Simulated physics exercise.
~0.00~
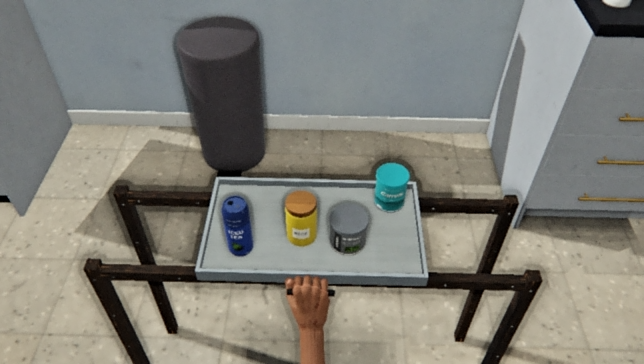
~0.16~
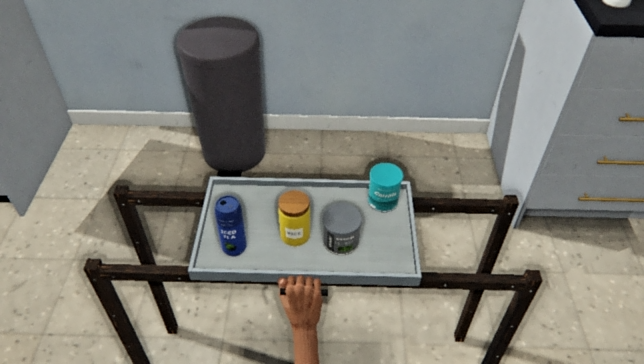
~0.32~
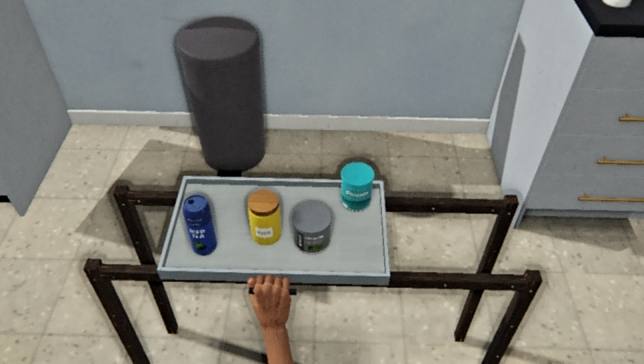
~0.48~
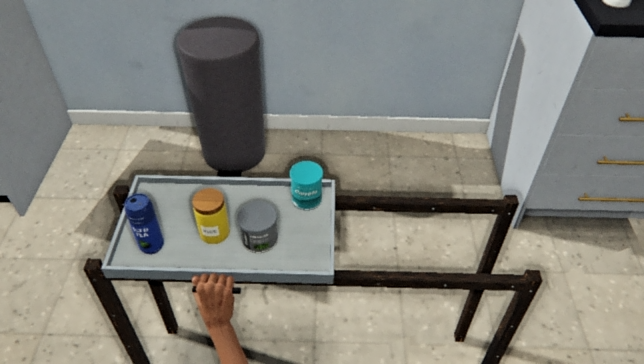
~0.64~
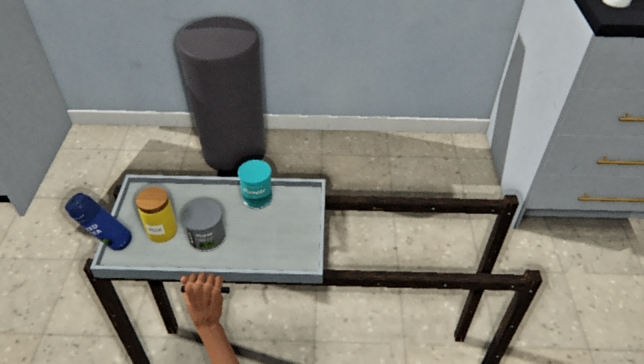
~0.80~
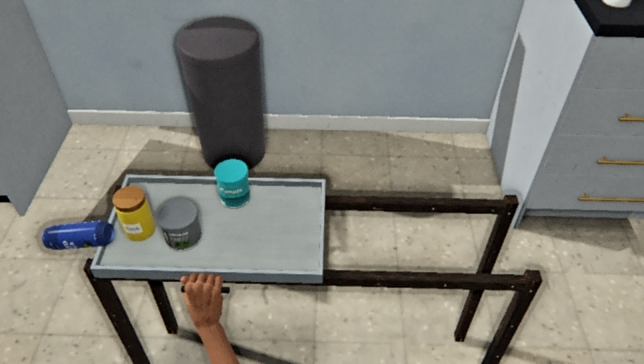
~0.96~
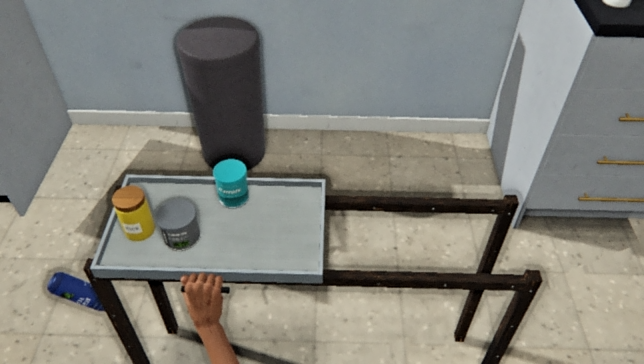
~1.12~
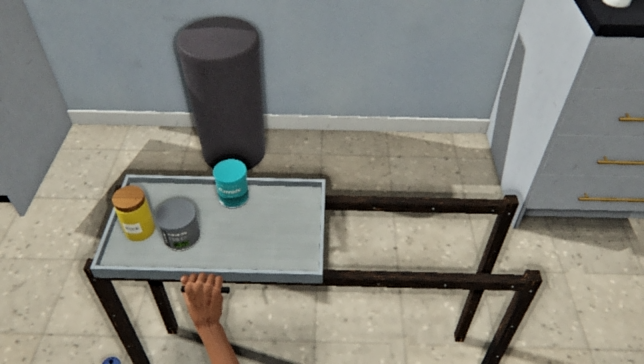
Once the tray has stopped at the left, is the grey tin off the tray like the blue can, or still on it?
The grey tin is still on the tray, having only slid left. The blue can tips over the left edge and falls to the floor.
